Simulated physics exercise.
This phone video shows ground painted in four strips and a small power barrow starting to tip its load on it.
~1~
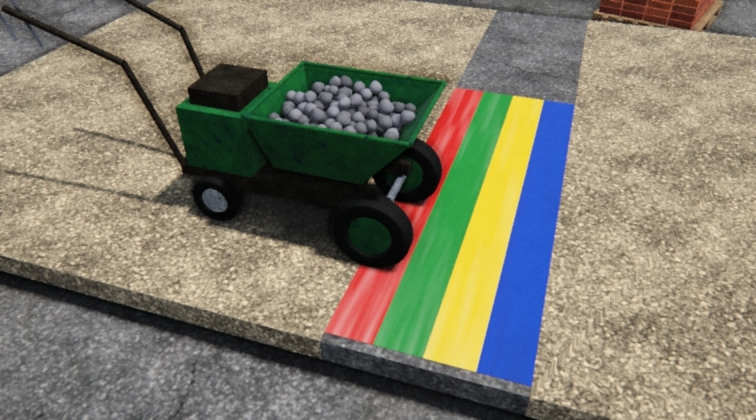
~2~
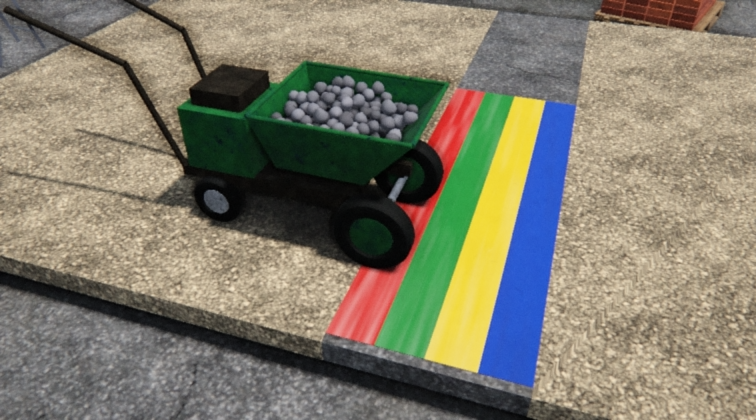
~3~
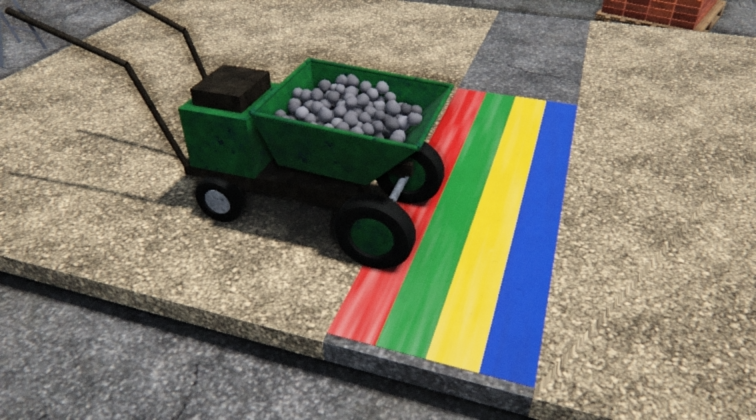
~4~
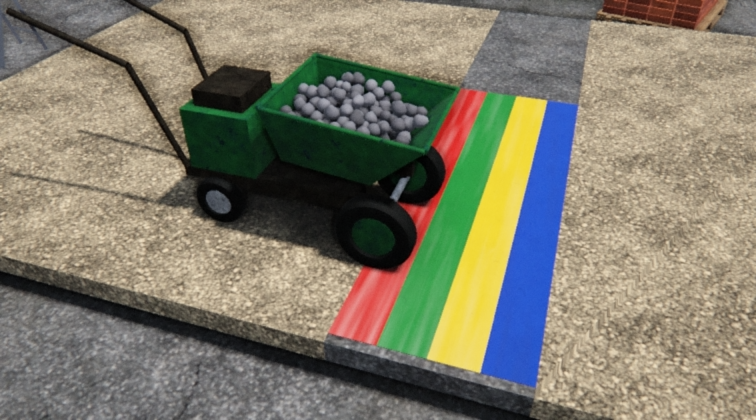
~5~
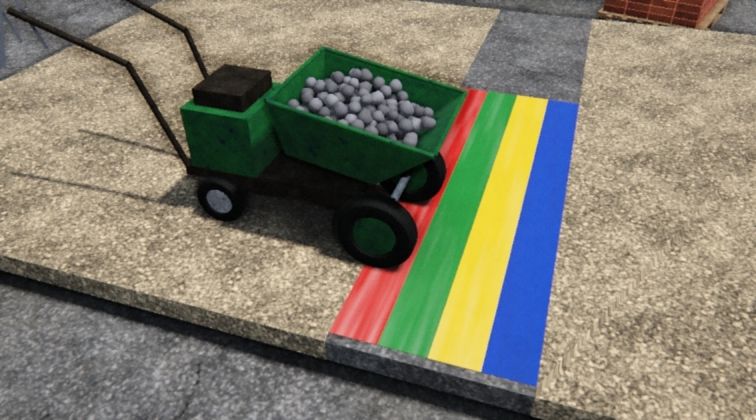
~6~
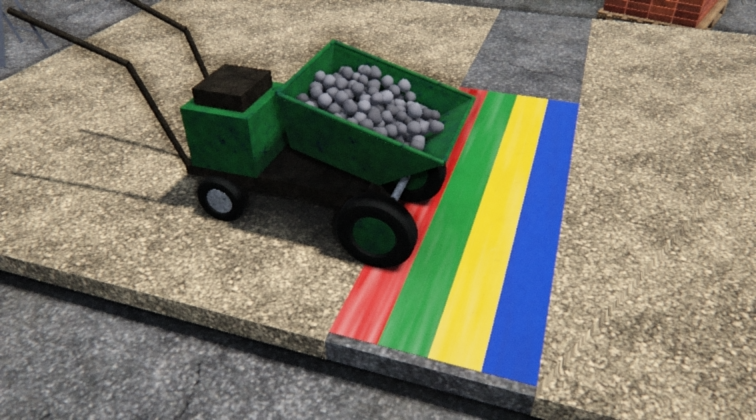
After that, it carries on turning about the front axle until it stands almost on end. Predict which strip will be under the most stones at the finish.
I would say the blue one.
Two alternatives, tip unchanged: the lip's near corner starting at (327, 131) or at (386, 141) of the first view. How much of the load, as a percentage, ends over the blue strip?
20 and 30 in a hundred, in that order.
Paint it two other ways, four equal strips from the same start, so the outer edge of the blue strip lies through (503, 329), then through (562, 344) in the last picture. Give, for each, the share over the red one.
0 % and 0 %.
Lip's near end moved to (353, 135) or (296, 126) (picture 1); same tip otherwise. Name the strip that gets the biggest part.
At the first spot the yellow one, at the second the strip in green.
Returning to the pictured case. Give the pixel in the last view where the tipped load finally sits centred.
Last view, resting centre - approx. (547, 253).
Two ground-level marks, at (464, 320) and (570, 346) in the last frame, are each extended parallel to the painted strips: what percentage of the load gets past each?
Roughly 80 and 20 %.
Just after the last frame, skip tipped steeply; every one in the skip.
A moment on, skip tipped right over; roughly half in the skip; just a few over the yellow strip; roughly a third over the blue strip; about a tenth off the paint.
Further on, skip tipped right over; roughly a quarter in the skip; about a tenth over the yellow strip; roughly a third over the blue strip; roughly a quarter off the paint.
When it is over, skip tipped right over; roughly a quarter in the skip; not one over the red strip; not one over the green strip; about a tenth over the yellow strip; roughly a third over the blue strip; roughly a quarter off the paint.
